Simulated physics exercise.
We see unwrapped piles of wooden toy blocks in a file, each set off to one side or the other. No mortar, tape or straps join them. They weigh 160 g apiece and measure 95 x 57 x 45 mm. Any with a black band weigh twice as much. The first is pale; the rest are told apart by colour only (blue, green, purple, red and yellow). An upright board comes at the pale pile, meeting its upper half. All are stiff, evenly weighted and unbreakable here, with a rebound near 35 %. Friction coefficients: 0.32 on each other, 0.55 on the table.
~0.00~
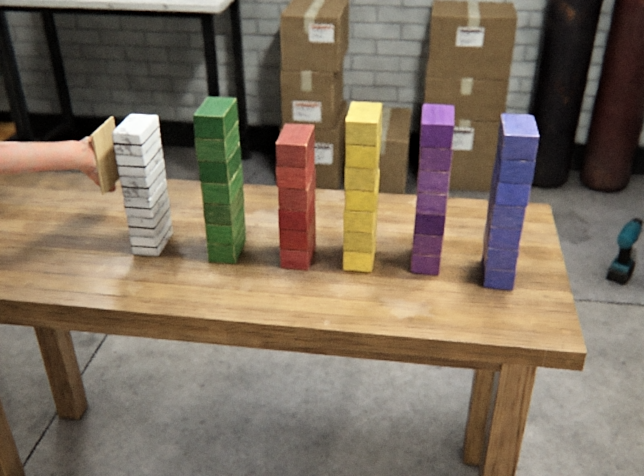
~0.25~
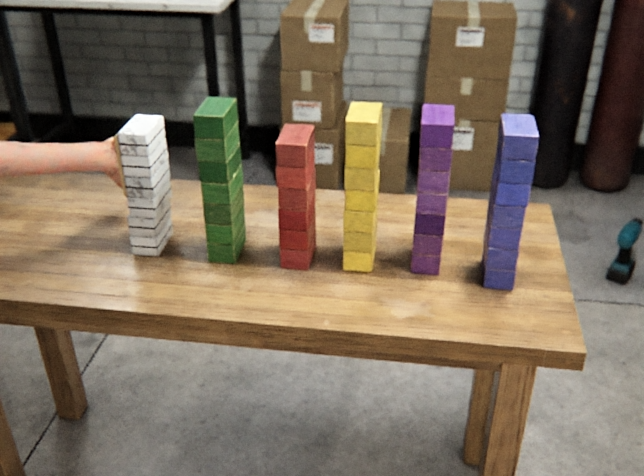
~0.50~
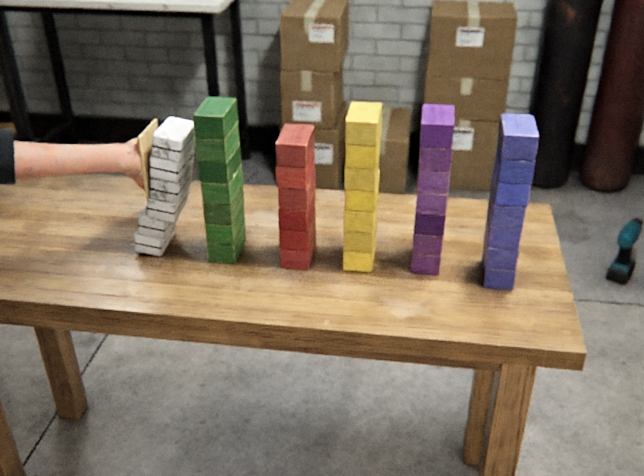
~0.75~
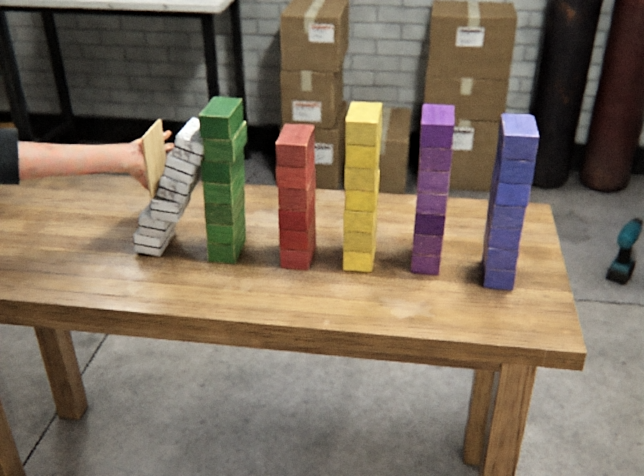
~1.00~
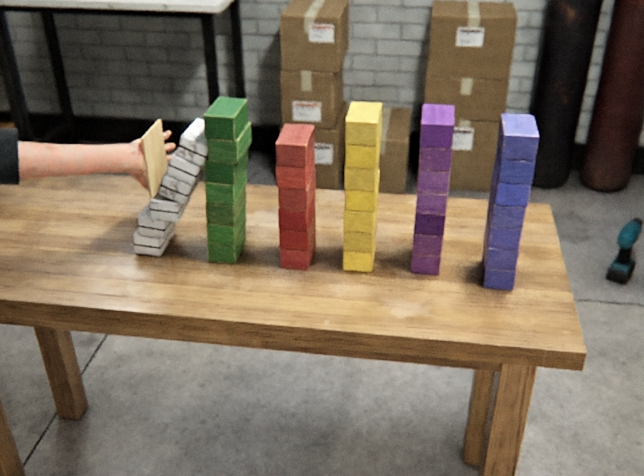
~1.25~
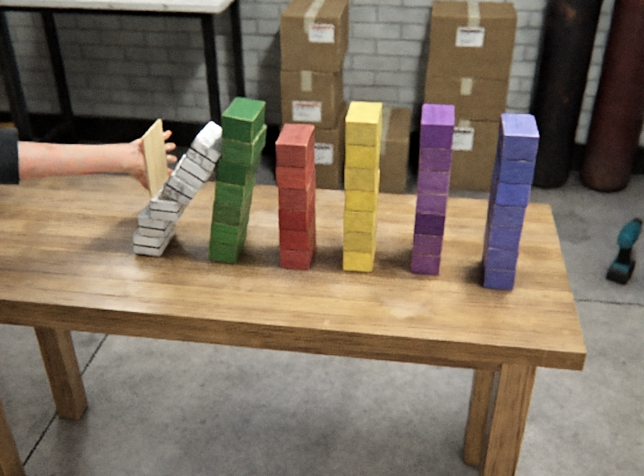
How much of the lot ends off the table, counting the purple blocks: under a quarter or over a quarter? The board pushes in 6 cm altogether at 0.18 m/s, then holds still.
The part is more than a quarter.
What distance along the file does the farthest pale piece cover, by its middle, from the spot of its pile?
Roughly 22 cm along.
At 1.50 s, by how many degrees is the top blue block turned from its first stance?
Roughly 0°.
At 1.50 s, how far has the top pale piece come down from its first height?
About 12 cm.
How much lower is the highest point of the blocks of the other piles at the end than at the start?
Roughly 13 cm.
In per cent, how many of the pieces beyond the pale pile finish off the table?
Roughly 25 per cent of them.
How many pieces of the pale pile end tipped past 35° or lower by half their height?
The count is 3.
After 1.50 s, 3 of the pale pile down; none of the 7 purple blocks off the table (0 of 34 in all colours); top purple block unmoved; top green block leaning 23°, 24 mm lower.
After 2.04 s, 3 of the pale pile down; none of the 7 purple blocks off the table (0 of 34 in all colours); top purple block leaning 10°; top green block leaning 26°, 6 cm lower.
After 2.36 s, 3 of the pale pile down; none of the 7 purple blocks off the table (0 of 34 in all colours); top purple block leaning 41°, 9 cm lower; top red block leaning 42°, 9 cm lower.
After 2.74 s, 3 of the pale pile down; 3 of the 7 purple blocks off the table (9 of 34 in all colours); top purple block on its side; top yellow block on its side.
By the end (2.9 s), 3 of the pale pile down; 3 of the 7 purple blocks off the table (9 of 34 in all colours); top purple block on its side; top yellow block on its side. That is 43 per cent.
